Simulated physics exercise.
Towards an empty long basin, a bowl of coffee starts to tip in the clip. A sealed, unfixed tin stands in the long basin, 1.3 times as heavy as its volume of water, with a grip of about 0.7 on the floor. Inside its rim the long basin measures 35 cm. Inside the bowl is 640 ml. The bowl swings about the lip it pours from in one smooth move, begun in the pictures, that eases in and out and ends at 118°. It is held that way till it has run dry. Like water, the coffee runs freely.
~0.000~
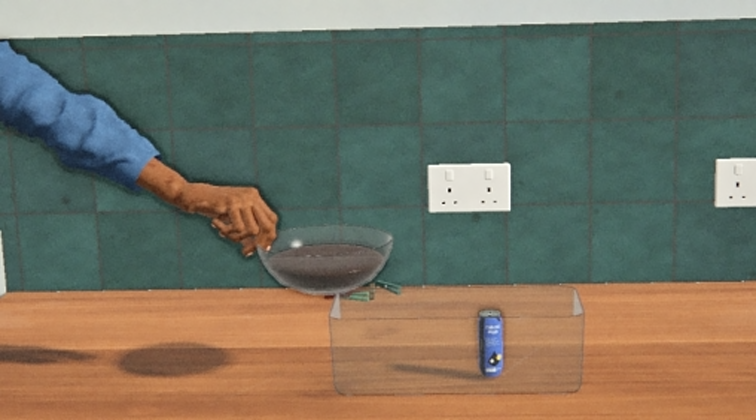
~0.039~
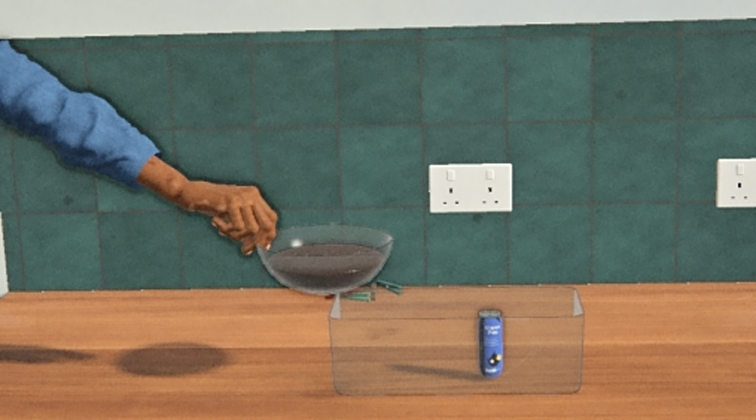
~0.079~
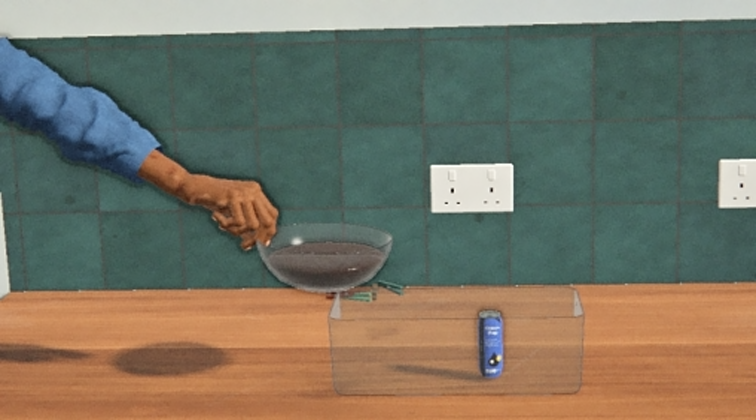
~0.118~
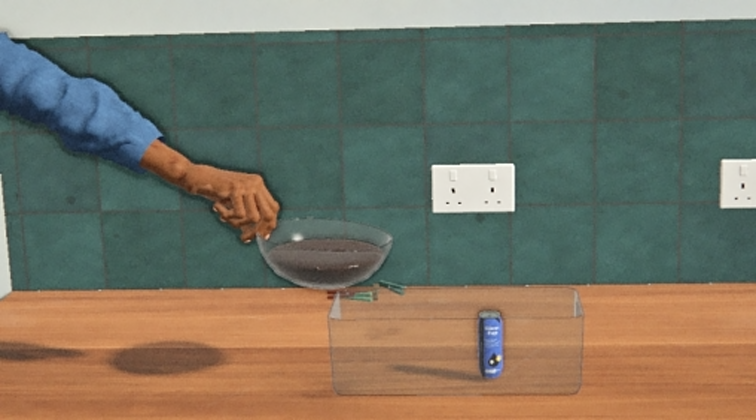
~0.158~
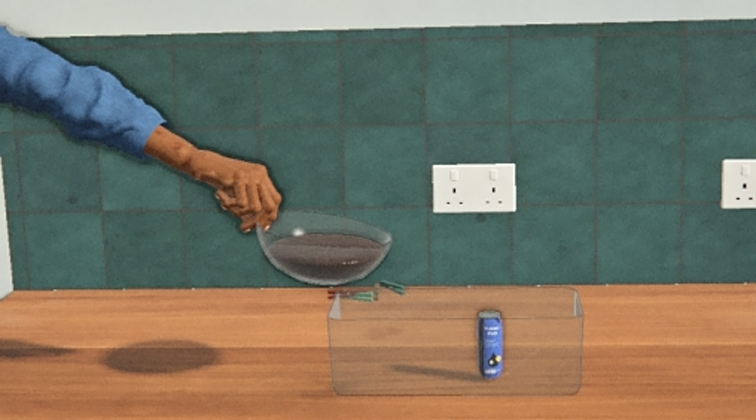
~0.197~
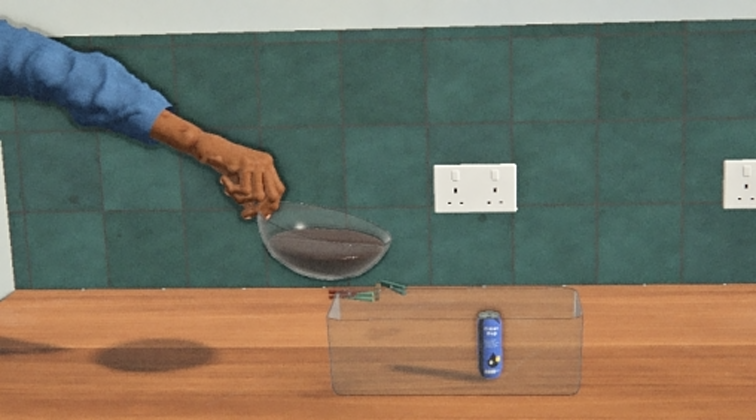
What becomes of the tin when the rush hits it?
It will be floored.
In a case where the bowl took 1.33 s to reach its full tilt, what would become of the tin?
So the tin will hold steady.
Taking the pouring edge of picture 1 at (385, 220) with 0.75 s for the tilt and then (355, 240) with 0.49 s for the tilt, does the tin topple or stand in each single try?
First it tips over; then it tips over.
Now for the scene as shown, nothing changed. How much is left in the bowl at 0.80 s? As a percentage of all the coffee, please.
0 %.
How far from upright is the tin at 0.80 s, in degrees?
It sits at roughly 30°.
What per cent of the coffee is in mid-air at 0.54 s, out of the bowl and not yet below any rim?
I'd say close to 58 per cent.
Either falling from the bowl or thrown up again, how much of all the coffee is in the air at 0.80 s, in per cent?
Some 2 % is up in the air.
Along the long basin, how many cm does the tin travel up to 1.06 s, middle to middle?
Roughly 7 cm.
After 0.54 s the tilt is 84° and 30 per cent is still to pour; the tin stands where it began.
After 0.80 s the tilt is 117° and 0 per cent is still to pour; the tin leans 30°.
After 1.06 s the tilt is 118° and 0 per cent is still to pour; the tin lies on its side.
After 1.35 s the tilt is 118° and 0 per cent is still to pour; the tin lies on its side.
In the end the tin lies on its side.
